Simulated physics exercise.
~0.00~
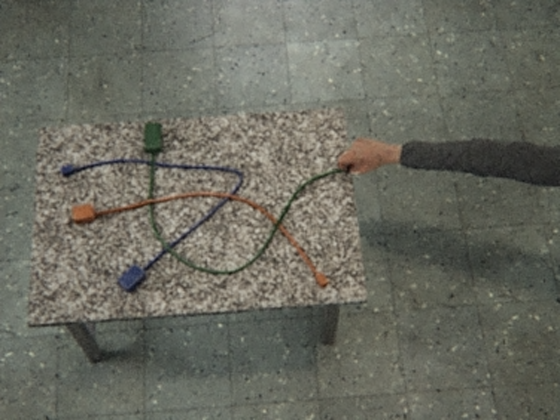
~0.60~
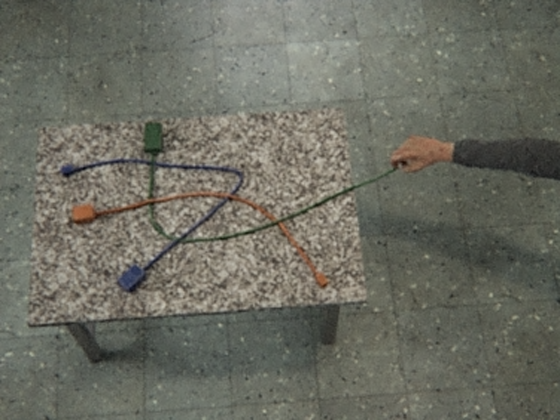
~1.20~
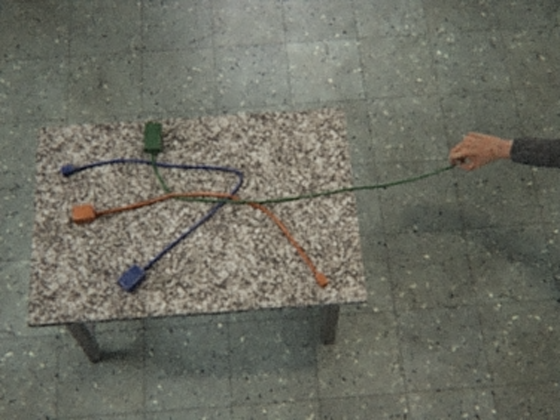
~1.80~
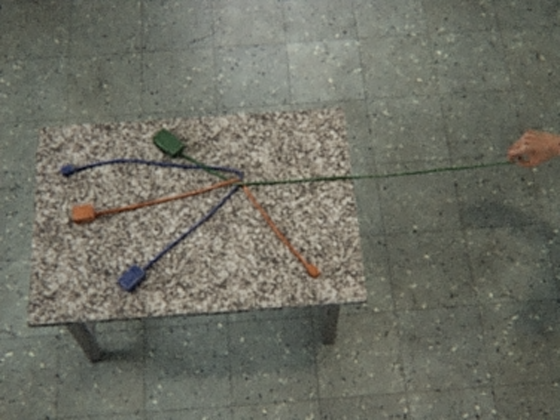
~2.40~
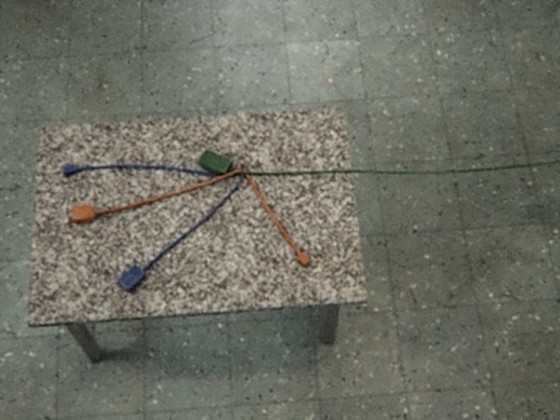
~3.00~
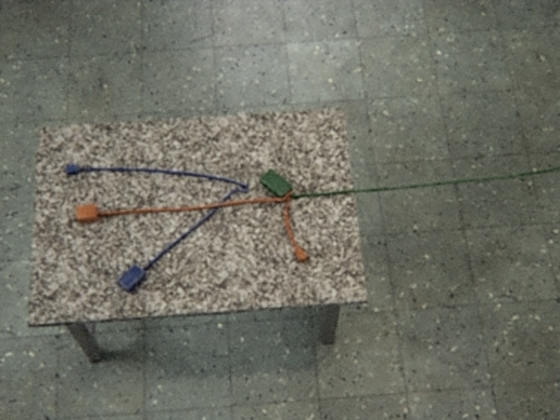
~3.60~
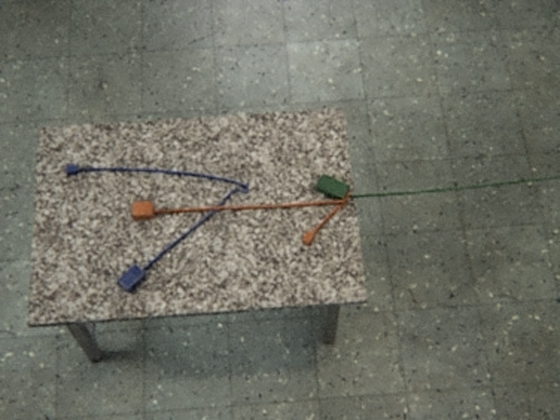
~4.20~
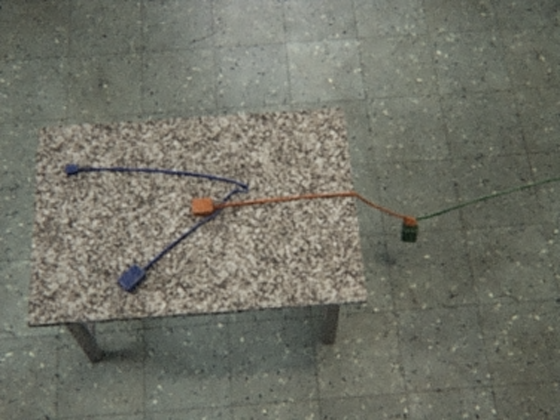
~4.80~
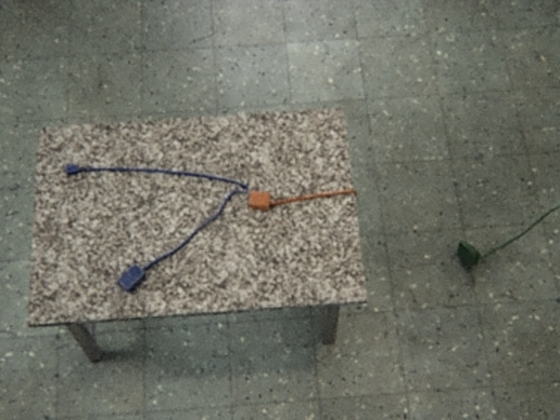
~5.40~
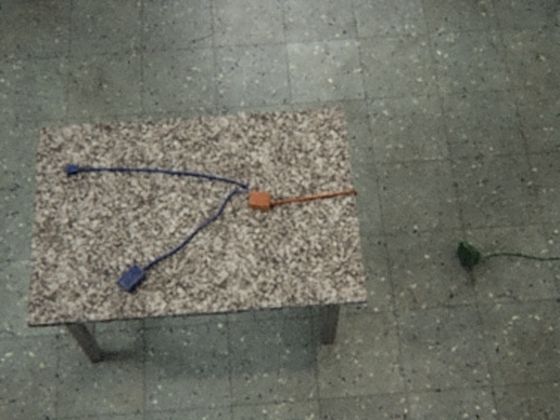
Hand pulling a green cable right off a speckled table, its charger dragging the orange lead along, blue lead left behind.
